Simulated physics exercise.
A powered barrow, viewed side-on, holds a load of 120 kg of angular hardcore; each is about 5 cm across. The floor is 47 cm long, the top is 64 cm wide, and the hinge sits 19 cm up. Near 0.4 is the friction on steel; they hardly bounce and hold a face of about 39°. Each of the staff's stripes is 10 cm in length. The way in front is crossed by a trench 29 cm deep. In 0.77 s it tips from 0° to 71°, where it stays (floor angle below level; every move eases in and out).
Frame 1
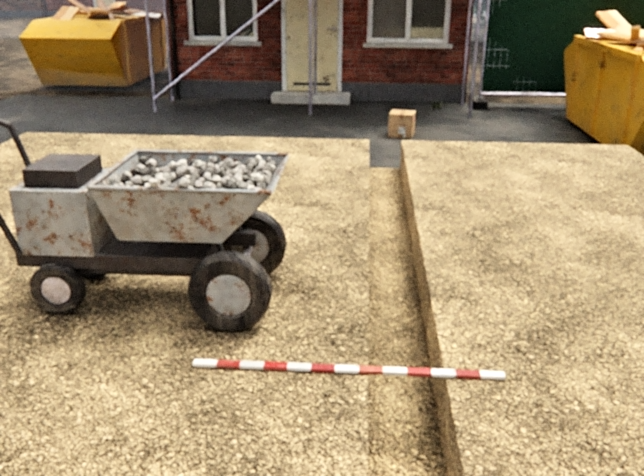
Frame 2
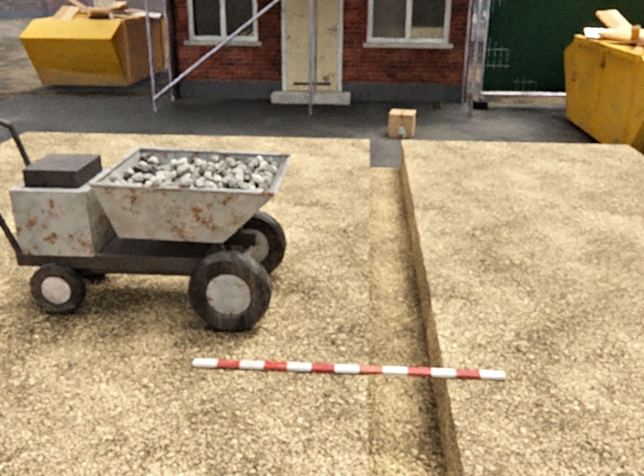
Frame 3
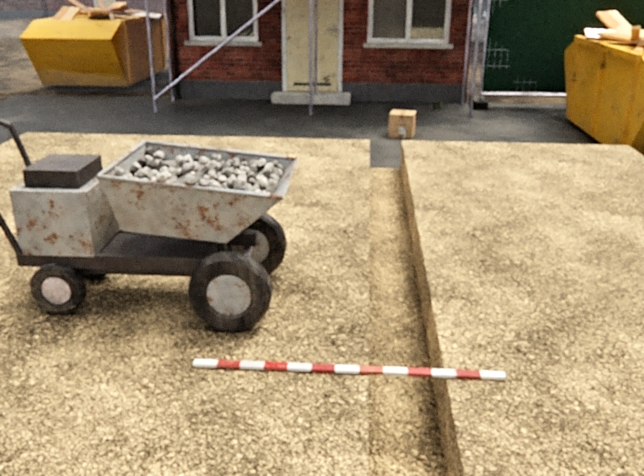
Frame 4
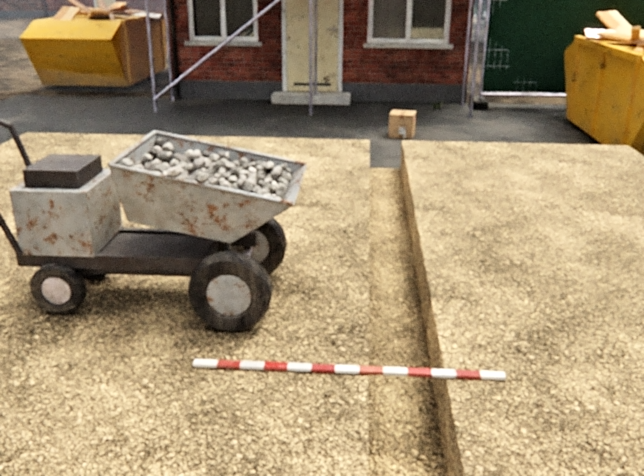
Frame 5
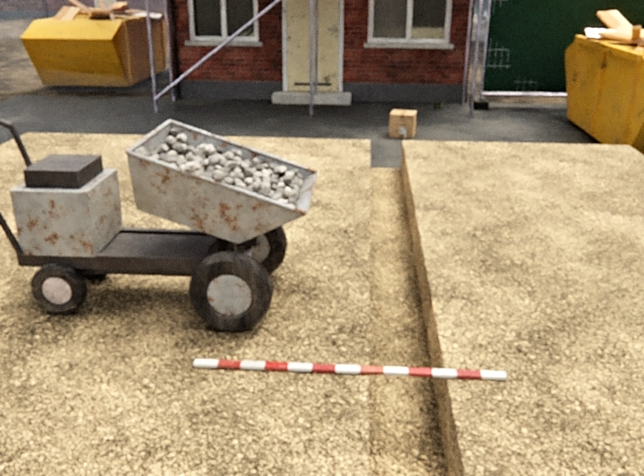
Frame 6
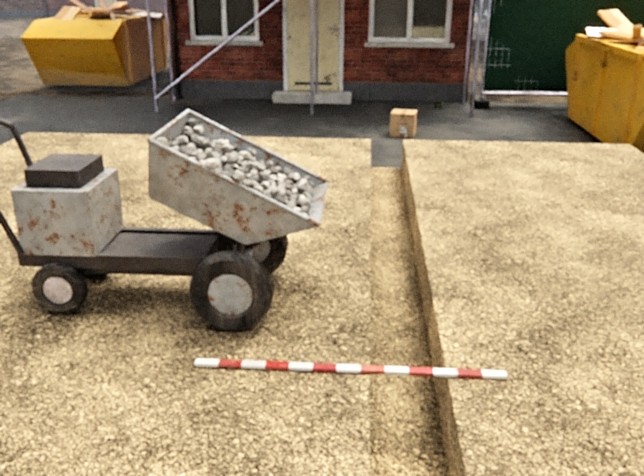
A small grey barrow's tray of stones tilts steadily, its back end rising.
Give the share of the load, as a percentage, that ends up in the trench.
93 %.
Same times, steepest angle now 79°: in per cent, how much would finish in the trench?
Close to 75 per cent then.
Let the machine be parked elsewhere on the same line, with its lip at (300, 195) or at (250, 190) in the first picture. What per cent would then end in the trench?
From the first spot near 90, from the second near 60 per cent.
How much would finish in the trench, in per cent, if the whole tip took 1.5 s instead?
Close to 90 percent, then.
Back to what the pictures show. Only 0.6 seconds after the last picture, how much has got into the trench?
Approx. 30 % of the load.
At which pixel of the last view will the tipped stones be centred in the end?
Roughly at pixel (398, 334).
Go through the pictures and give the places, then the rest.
In the first frame, lip at (272, 193), floor tilted 0°, highest stones at (224, 167).
In the second frame, lip at (275, 194), floor tilted 1°, highest stones at (215, 166).
In the third frame, lip at (282, 198), floor tilted 5°, highest stones at (173, 162).
In the fourth frame, lip at (293, 204), floor tilted 11°, highest stones at (174, 155).
In the fifth frame, the tray is at 18°, its lip at (306, 214); the top of the load is at (171, 145).
In the sixth frame, the tray is at 27°, its lip at (319, 225); the top of the load is at (189, 136).
Then, 0.3 s after the last picture the floor is at 60°, 100 % in the tray; the foremost stones are at (349, 255).
Then, 0.6 s after the last picture the floor is at 71°, 65 % in the tray, 5 % short of the trench, 30 % in the trench; the foremost stones are at (426, 350).
Then, 0.9 s after the last picture the floor is at 71°, 21 % in the tray, 6 % short of the trench, 73 % in the trench, 1 % past the trench; the foremost stones are at (443, 316).
Then, 2.9 s after the last picture the floor is at 71°, 0 % in the tray, 7 % short of the trench, 93 % in the trench, 1 % past the trench; the foremost stones are at (447, 314).
